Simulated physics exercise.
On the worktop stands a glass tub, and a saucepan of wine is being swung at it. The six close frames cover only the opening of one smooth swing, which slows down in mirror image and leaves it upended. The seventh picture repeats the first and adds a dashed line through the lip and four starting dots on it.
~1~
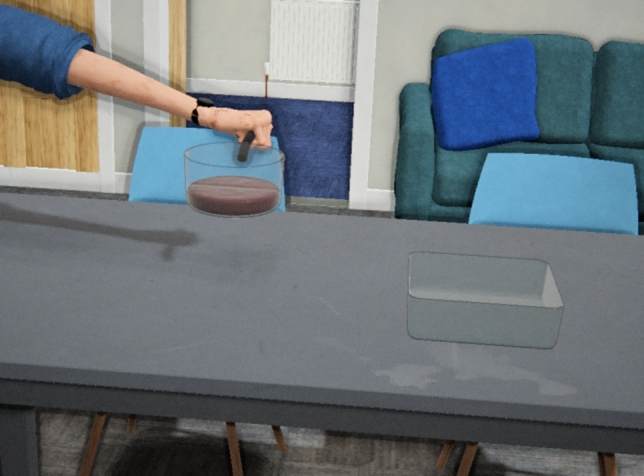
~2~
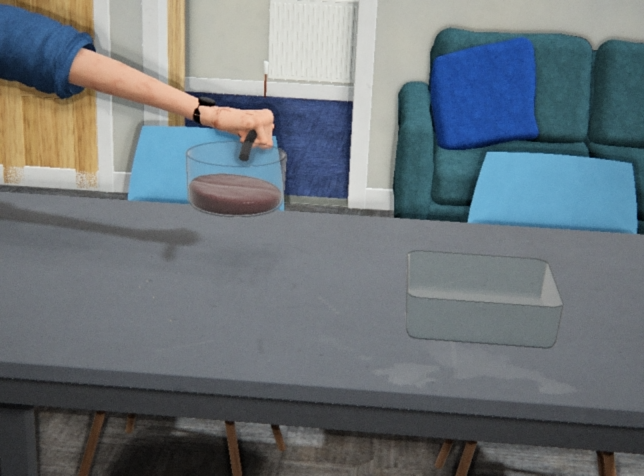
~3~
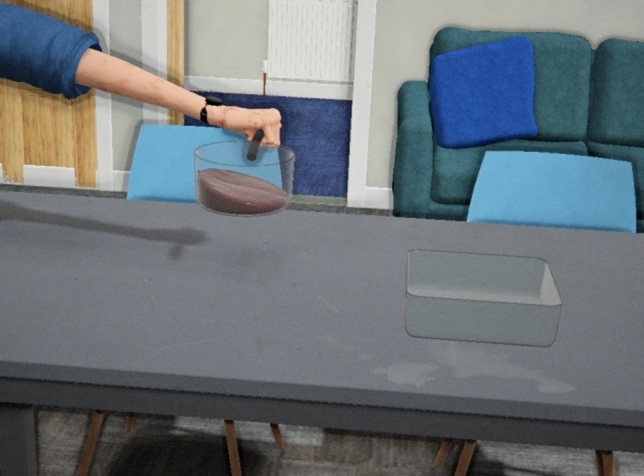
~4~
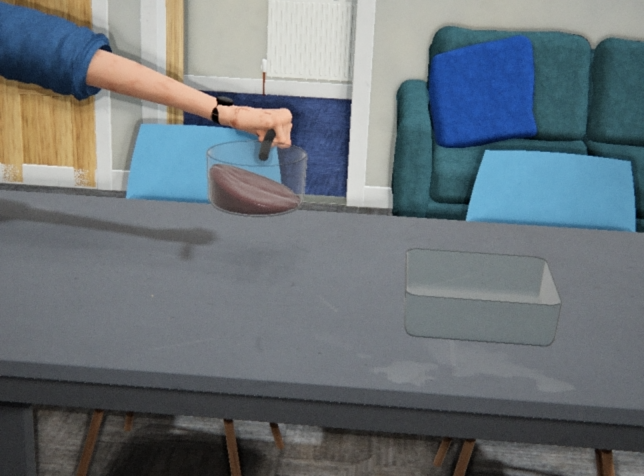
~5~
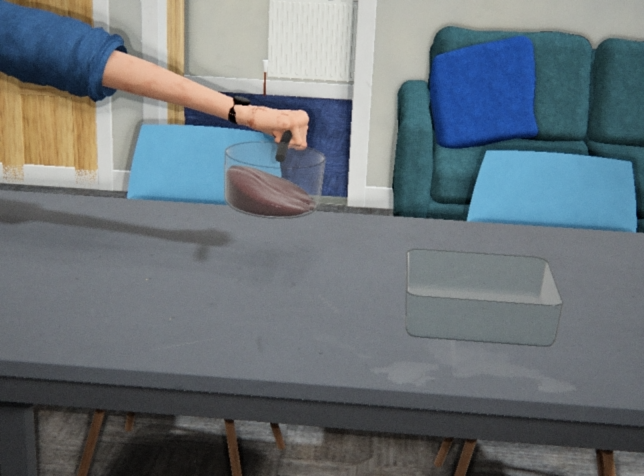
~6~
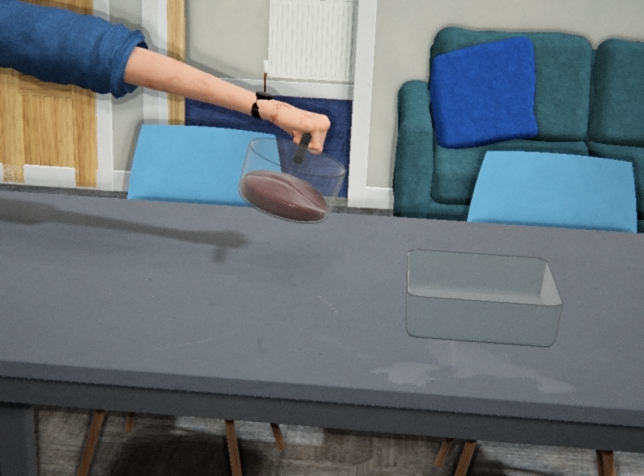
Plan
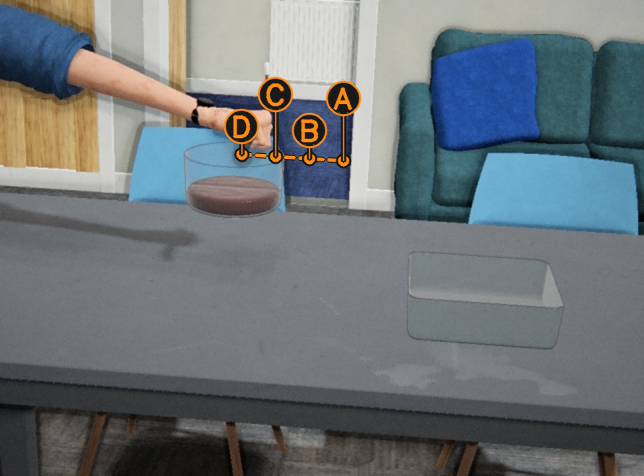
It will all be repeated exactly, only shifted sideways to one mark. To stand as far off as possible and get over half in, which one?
Spot B just does it.
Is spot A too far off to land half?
No.
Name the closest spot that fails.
C.
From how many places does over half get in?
Two.
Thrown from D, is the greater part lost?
Yes.
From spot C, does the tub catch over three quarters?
No, it does not.
On the marked copy, A at (343, 160); B at (309, 158); C at (275, 156); D at (241, 154).
With A, about 83 % lands in the tub, 6 % falls short and 11 % goes beside or beyond.
With B, about 61 % lands in the tub, 25 % falls short and 14 % goes beside or beyond.
With C, about 34 % lands in the tub, 60 % falls short and 6 % goes beside or beyond.
With D, about 8 % lands in the tub, 90 % falls short.
